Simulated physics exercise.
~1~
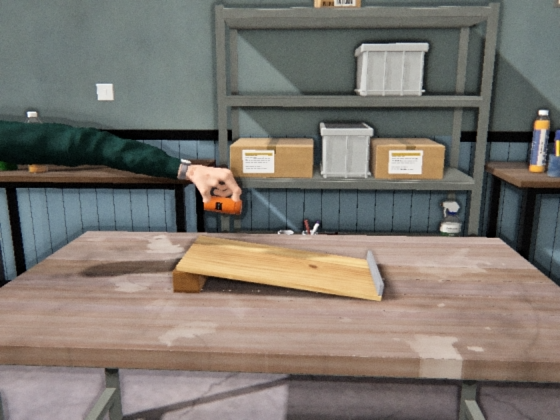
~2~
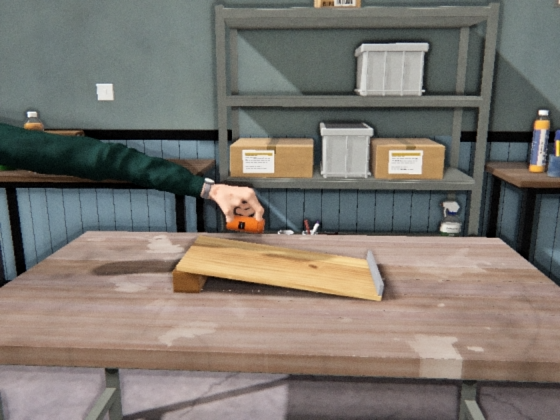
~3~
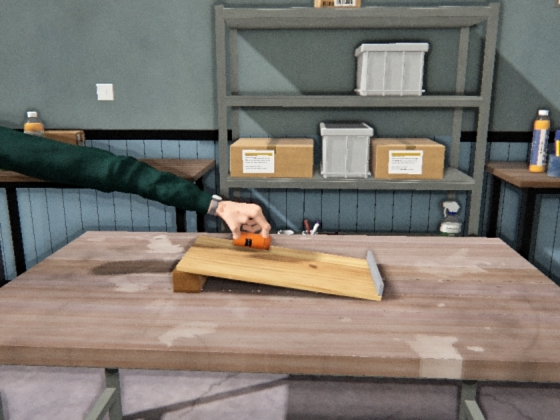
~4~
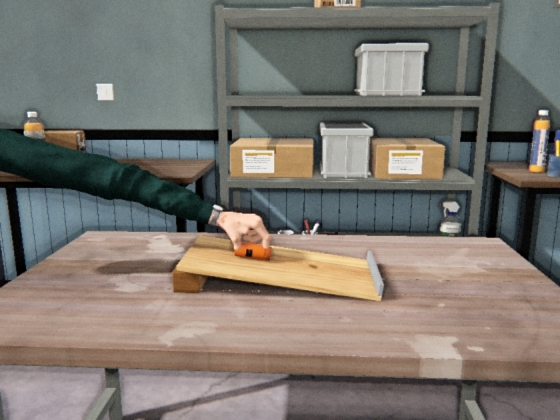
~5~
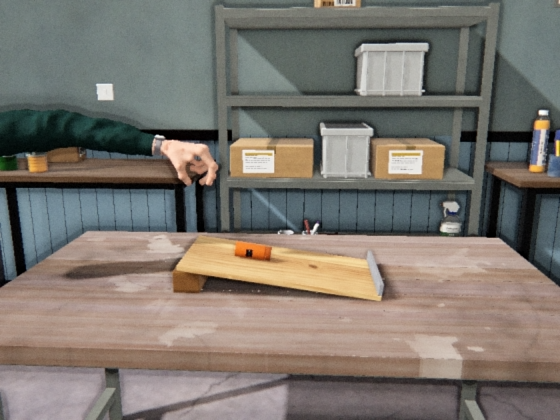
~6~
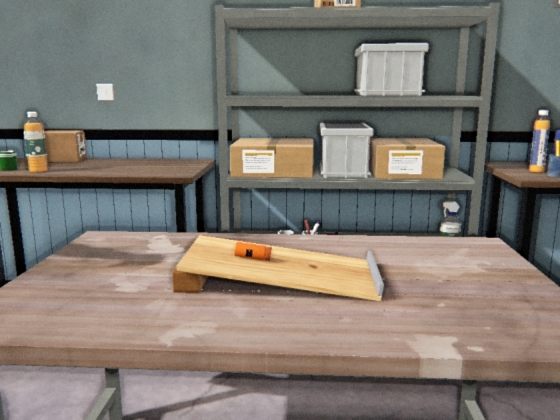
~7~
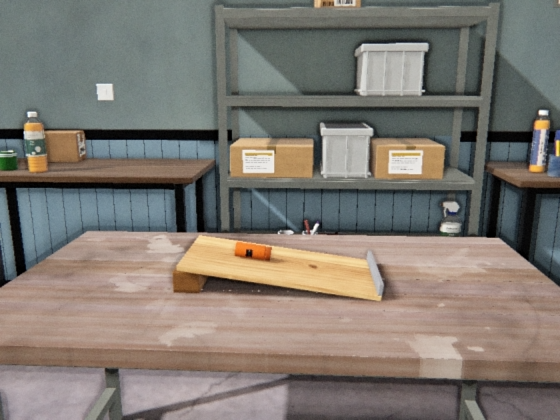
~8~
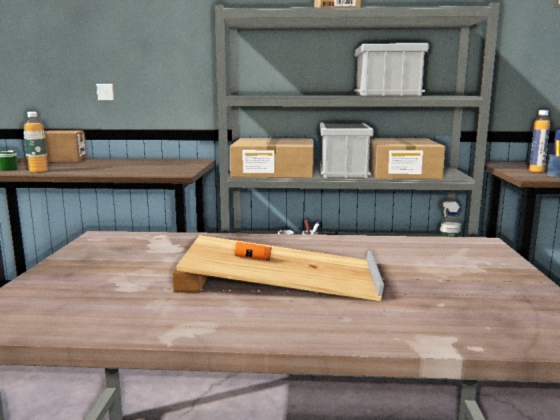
A hand lays an orange shaker on a sloping board and withdraws; it stays put.
